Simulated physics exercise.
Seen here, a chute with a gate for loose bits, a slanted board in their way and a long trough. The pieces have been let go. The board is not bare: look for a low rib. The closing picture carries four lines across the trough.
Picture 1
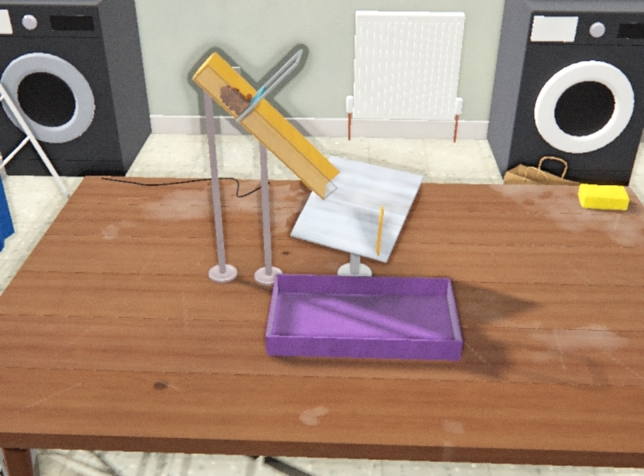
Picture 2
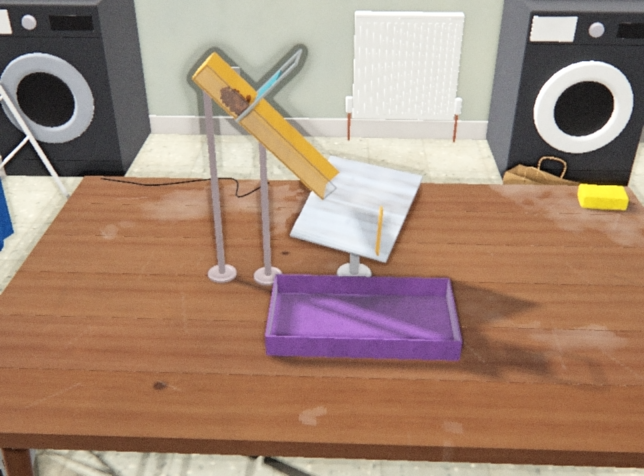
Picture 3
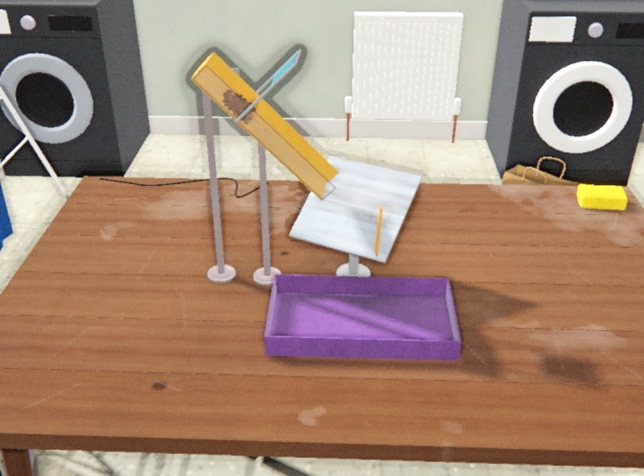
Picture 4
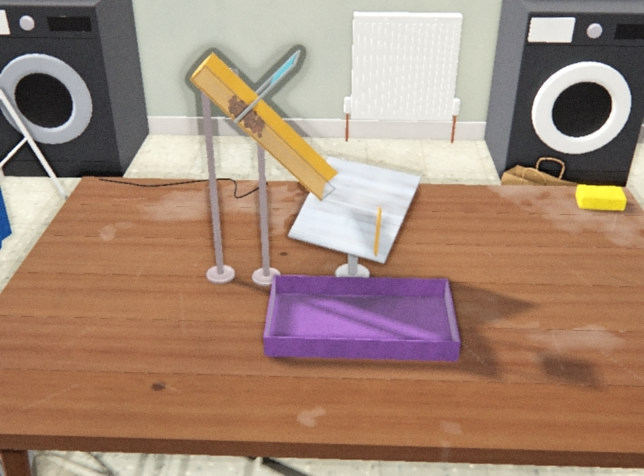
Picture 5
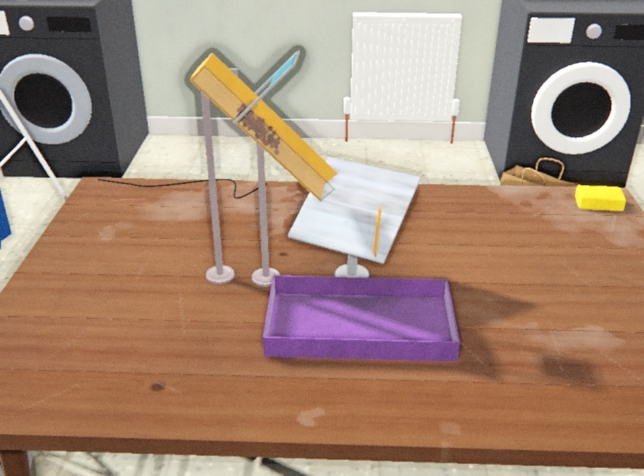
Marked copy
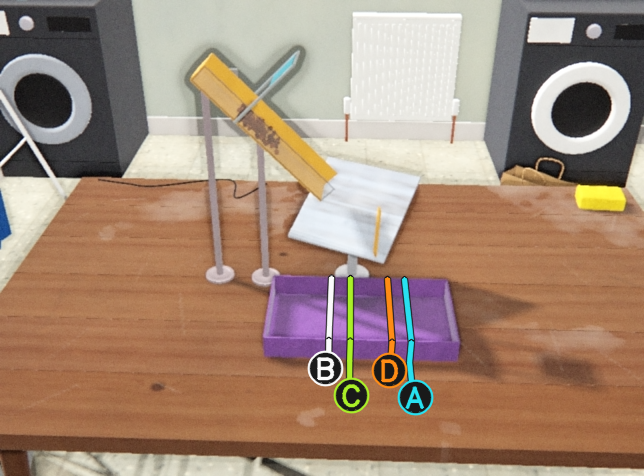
A wooden table fills a laundry room, seen from the front and slightly above, with a dark washing machine on each side and a white radiator between them. An orange-yellow chute on two grey posts slopes down to the right toward a pale tilted board with a thin yellow rib, behind an empty purple trough, with a yellow sponge at right. Brown bits slide past the light-blue gate and spread partway down the chute, while the view barely shifts.
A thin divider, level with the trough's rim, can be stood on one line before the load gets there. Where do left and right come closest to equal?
It is C.
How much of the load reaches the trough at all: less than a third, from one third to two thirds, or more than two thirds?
More than two thirds.
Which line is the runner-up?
The answer is B.
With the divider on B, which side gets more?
More lands on the right.
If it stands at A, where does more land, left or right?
The left side.
On the marked copy, line A crosses the front rim at (411, 341); line B crosses the front rim at (328, 339); line C crosses the front rim at (350, 339); line D crosses the front rim at (392, 340).
Choosing A, of what is caught, all but a few on the left of the divider, only a few on the right.
Choosing B, of what is caught, a small share on the left of the divider, the bulk on the right.
Choosing C, of what is caught, close to half on the left of the divider, close to half on the right.
Choosing D, of what is caught, all but a few on the left of the divider, only a few on the right.
